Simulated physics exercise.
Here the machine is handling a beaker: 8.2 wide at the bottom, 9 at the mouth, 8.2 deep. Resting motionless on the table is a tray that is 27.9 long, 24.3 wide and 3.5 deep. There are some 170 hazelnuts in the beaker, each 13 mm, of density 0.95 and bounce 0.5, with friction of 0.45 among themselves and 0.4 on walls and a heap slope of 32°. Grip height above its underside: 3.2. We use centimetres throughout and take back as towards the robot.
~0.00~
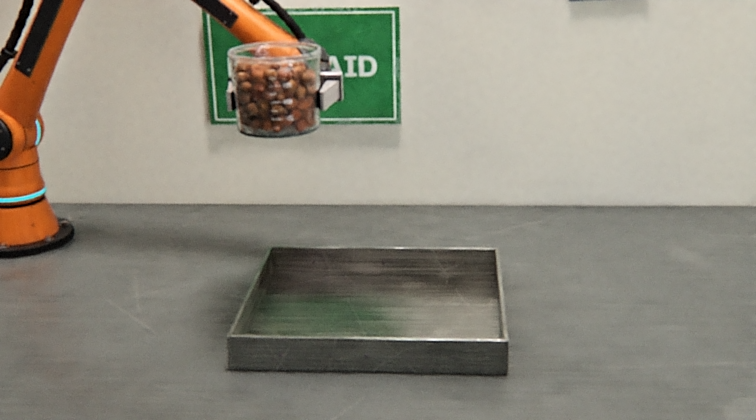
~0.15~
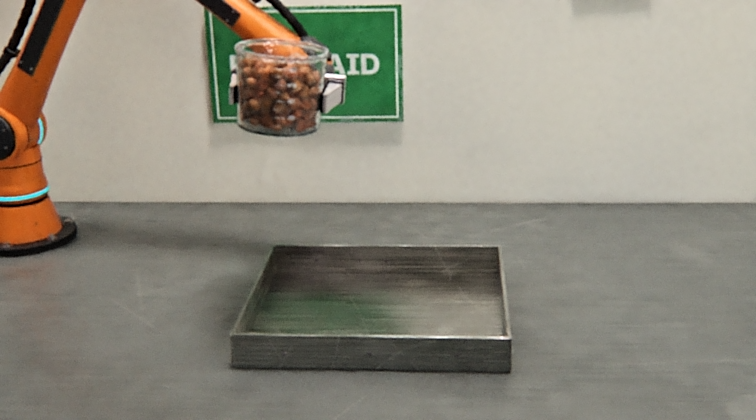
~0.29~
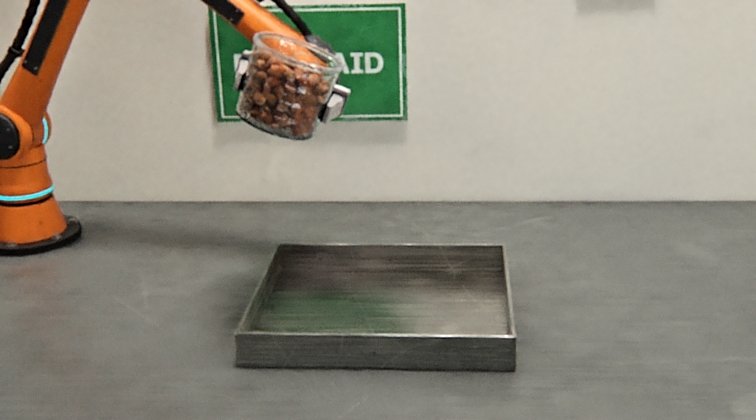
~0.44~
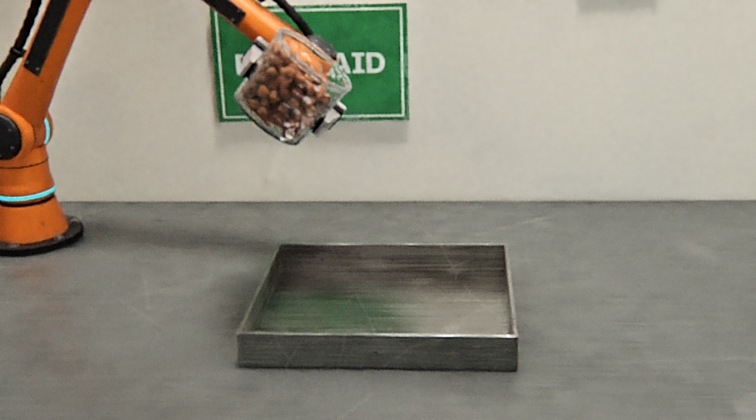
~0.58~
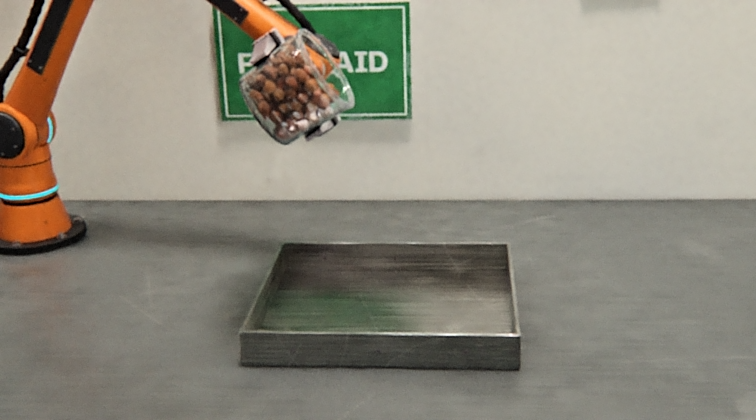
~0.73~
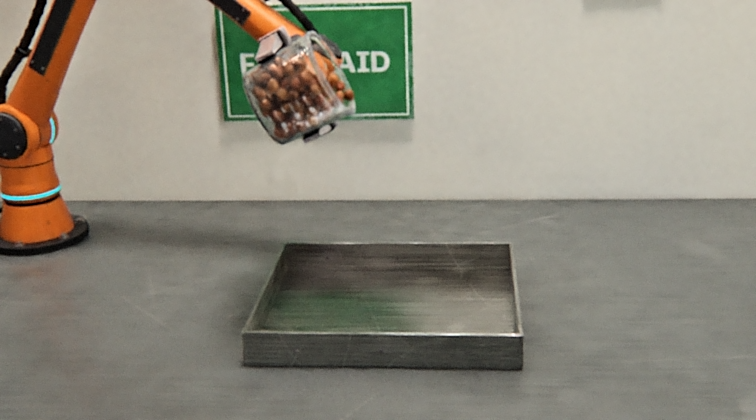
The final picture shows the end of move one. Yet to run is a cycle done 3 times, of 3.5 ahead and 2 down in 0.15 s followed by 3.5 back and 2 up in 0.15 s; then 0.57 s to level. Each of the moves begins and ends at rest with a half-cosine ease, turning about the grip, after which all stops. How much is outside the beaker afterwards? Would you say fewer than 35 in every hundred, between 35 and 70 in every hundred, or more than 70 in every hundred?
Fewer than 35 in every hundred.
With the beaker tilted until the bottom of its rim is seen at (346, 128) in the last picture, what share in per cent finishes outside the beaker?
I'd put it at roughly 70 %.
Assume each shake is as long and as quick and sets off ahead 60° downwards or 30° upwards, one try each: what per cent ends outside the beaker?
You'd get about 10 per cent with the first setting and about 45 per cent with the second.
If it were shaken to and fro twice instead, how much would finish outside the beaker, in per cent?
Then about 15 per cent.
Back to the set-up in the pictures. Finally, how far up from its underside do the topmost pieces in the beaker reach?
Roughly 8.0 cm.
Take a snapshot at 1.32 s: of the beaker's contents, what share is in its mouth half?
Some 45 percent is in that half.
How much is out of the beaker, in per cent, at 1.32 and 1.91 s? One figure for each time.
The share out is 15 per cent at the earlier time and 20 per cent at the later one.
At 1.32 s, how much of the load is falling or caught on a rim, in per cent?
3 %.
After 1.32 s, tilted 63° forward, highest piece 28 above the table; 146 in the beaker, 18 in the tray, 5 in flight or on a rim.
After 1.91 s, tilted 33° forward, highest piece 28 above the table; 138 in the beaker, 31 in the tray.
After 2.40 s, level, highest piece 31 above the table; 138 in the beaker, 31 in the tray.
After 3.45 s, level, highest piece 31 above the table; 138 in the beaker, 31 in the tray.
In the end, 138 in the beaker, 31 in the tray. That is 18 % outside the beaker.
